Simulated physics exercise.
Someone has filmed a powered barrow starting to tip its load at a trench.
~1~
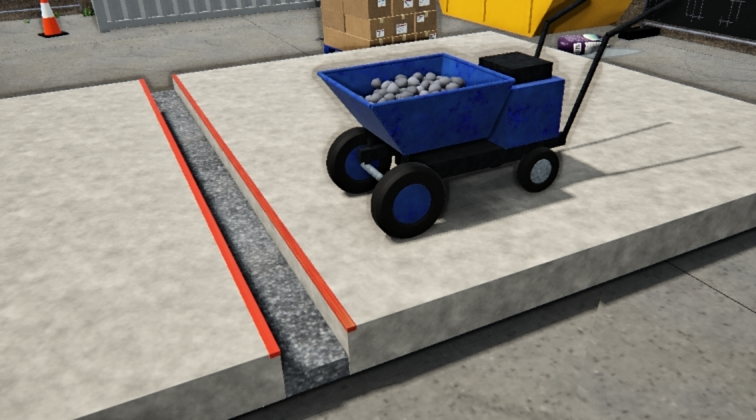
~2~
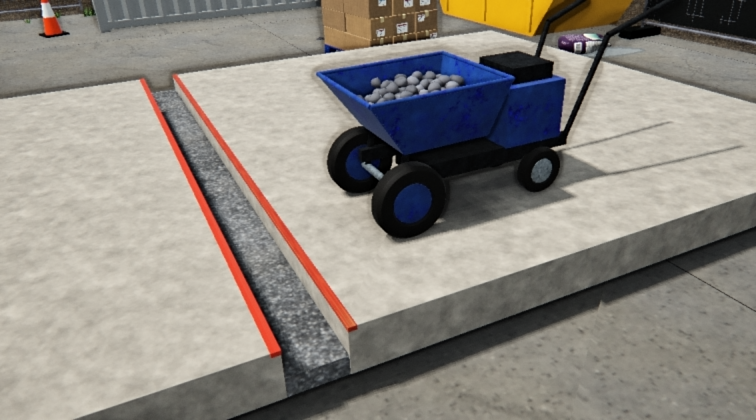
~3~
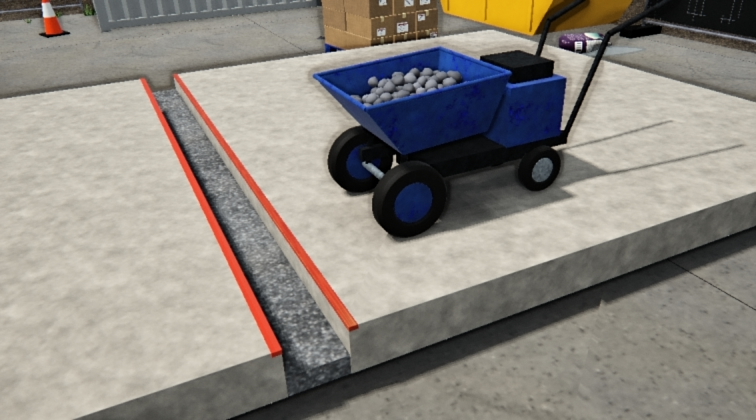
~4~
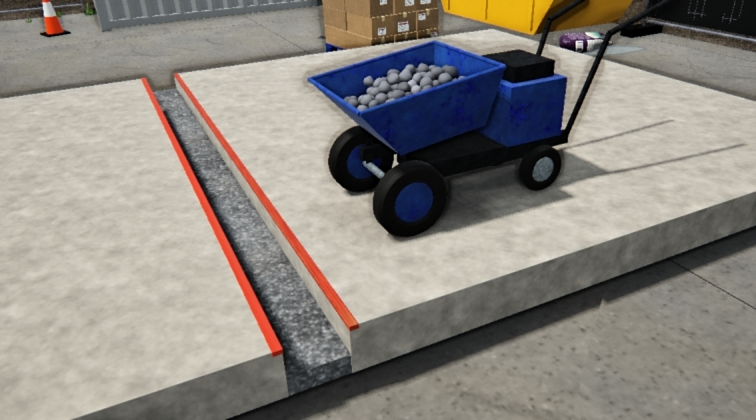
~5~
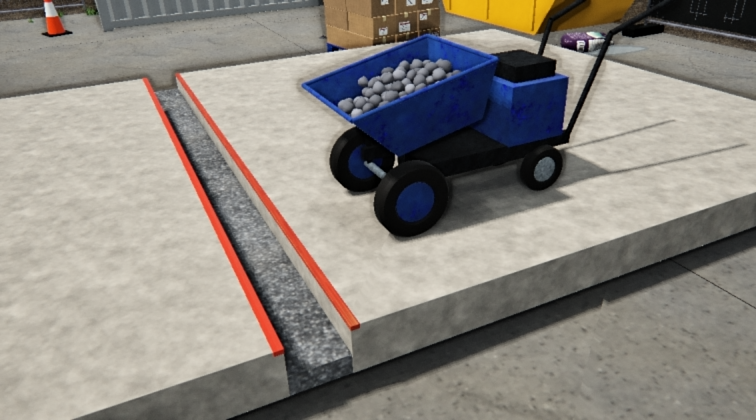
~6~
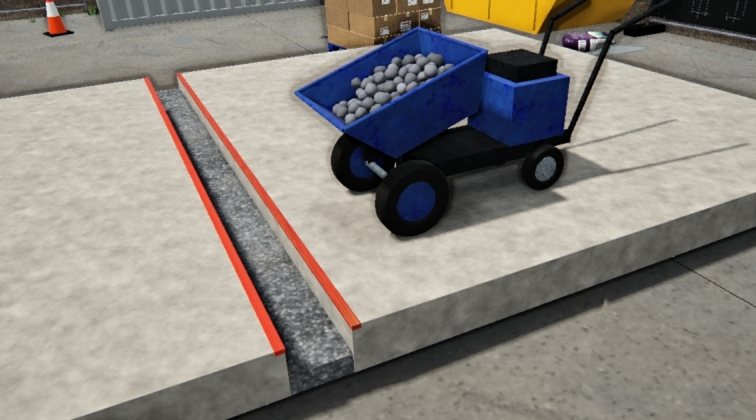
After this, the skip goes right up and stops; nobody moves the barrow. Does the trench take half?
The trench ends with over half of it.
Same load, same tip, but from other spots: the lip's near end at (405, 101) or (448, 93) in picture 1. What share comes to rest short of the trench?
The first gives 20 %, the second 50 %.
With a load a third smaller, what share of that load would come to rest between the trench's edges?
Close to 100 per cent.
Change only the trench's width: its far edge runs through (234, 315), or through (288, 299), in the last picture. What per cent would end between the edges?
Roughly 100 per cent, and 50 per cent.
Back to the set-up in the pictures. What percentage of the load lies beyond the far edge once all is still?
About 5 per cent.
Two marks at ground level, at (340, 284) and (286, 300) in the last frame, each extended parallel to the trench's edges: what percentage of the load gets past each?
Near 90 % and 40 %.
Soon after the last picture, skip tipped steeply; all in the skip.
A little later, skip tipped right over; about two thirds in the skip; about a third in or heaped over the trench; a stray few beyond it.
Later still, skip tipped right over; a small part in the skip; most in or heaped over the trench; a small part beyond it.
At rest, skip tipped right over; a small part in the skip; most in or heaped over the trench; a small part beyond it.
